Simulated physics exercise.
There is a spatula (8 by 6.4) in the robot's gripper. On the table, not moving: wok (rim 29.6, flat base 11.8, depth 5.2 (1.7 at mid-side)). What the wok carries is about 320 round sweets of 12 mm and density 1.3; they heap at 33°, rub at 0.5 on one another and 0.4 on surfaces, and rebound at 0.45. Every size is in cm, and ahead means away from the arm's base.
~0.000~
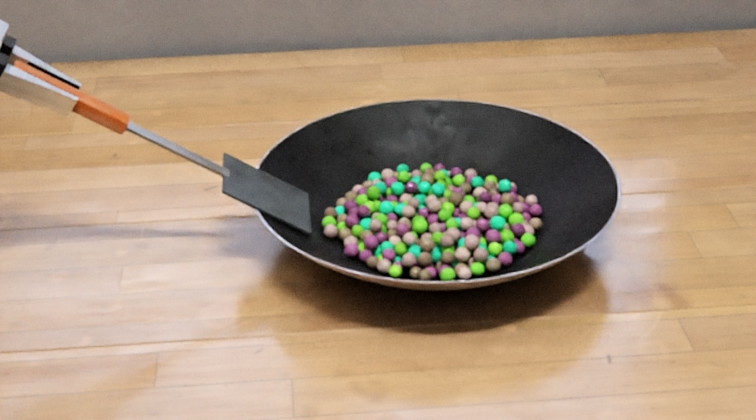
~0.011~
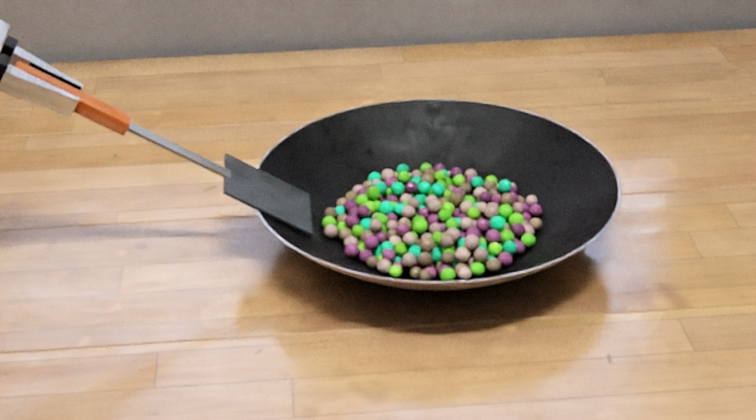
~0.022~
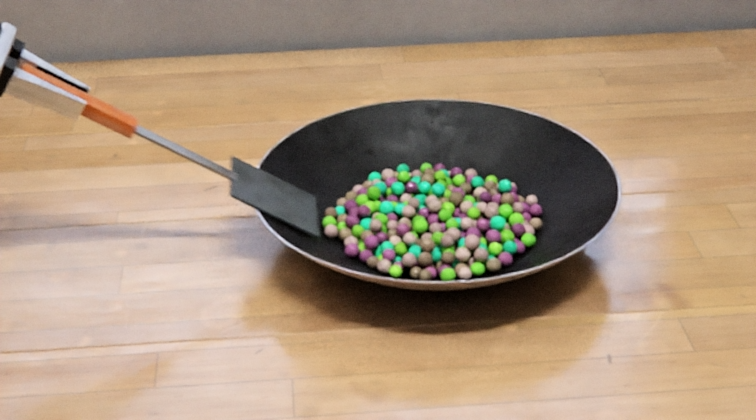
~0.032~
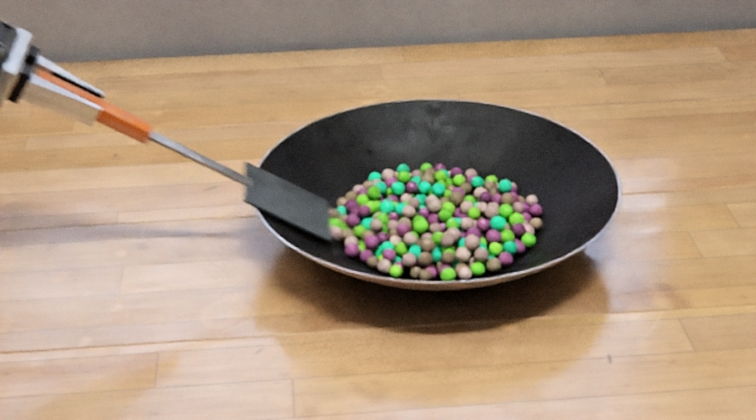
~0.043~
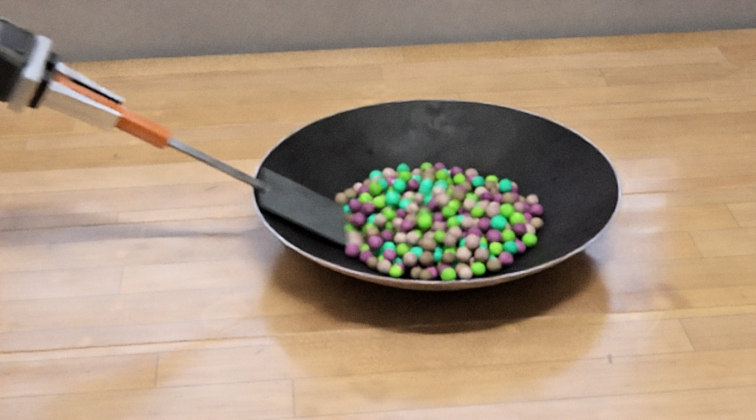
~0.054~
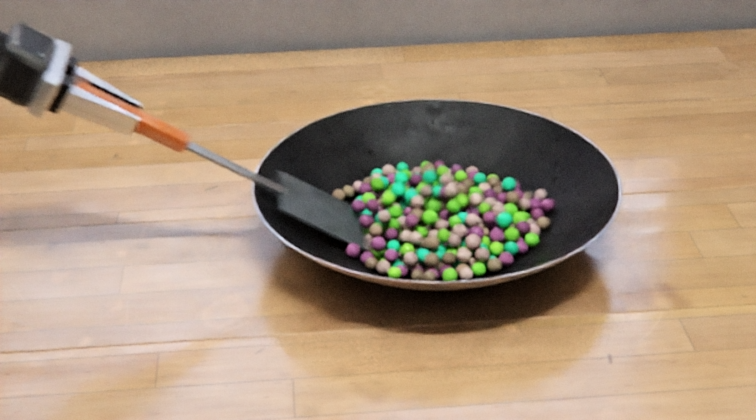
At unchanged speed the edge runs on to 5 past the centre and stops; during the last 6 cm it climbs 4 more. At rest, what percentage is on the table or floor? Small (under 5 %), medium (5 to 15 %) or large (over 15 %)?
Medium.
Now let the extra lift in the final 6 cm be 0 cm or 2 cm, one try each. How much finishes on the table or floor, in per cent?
Close to 0 and 5 percent respectively.
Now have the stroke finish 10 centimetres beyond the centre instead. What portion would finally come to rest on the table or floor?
About 25 %.
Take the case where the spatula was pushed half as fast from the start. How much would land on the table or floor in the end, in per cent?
0 per cent, about.
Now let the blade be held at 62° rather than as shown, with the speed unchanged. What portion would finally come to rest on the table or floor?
It would then be close to 5 %.
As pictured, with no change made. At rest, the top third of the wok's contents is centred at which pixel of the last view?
I'd put it close to (534, 205).
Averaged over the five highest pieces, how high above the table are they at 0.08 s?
I'd put it close to 6 cm.
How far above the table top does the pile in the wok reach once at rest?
Roughly 5.0 centimetres.
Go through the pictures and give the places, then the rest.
The spatula top edge at (223, 172), sloping 33°; upper third of the load around (443, 210), from x 330 to 535, top at y 170; 318 in the wok, in the first frame.
The spatula top edge at (224, 173), sloping 33°; upper third of the load around (443, 210), from x 330 to 535, top at y 170, in the second frame.
The spatula top edge at (231, 175), sloping 33°; upper third of the load around (443, 210), from x 330 to 535, top at y 170, in the third frame.
The spatula top edge at (245, 181), sloping 33°; upper third of the load around (444, 210), from x 335 to 535, top at y 170, in the fourth frame.
The spatula top edge at (262, 186), sloping 33°; upper third of the load around (429, 209), from x 340 to 535, top at y 170, in the fifth frame.
The spatula top edge at (280, 190), sloping 33°; upper third of the load around (440, 207), from x 340 to 550, top at y 165; 318 in the wok, in the sixth frame.
After 0.08 s, sloping 33°, highest piece 7 above the table; 318 in the wok.
After 0.11 s, sloping 33°, highest piece 8 above the table; 318 in the wok.
After 0.32 s, sloping 33°, highest piece 9 above the table; 290 in the wok, 19 on the table or floor, 9 on the blade or in flight.
After 1.37 s, sloping 33°, highest piece 5 above the table; 290 in the wok, 28 on the table or floor.
In the end, 290 in the wok, 28 on the table or floor. That is 9 % on the table or floor.
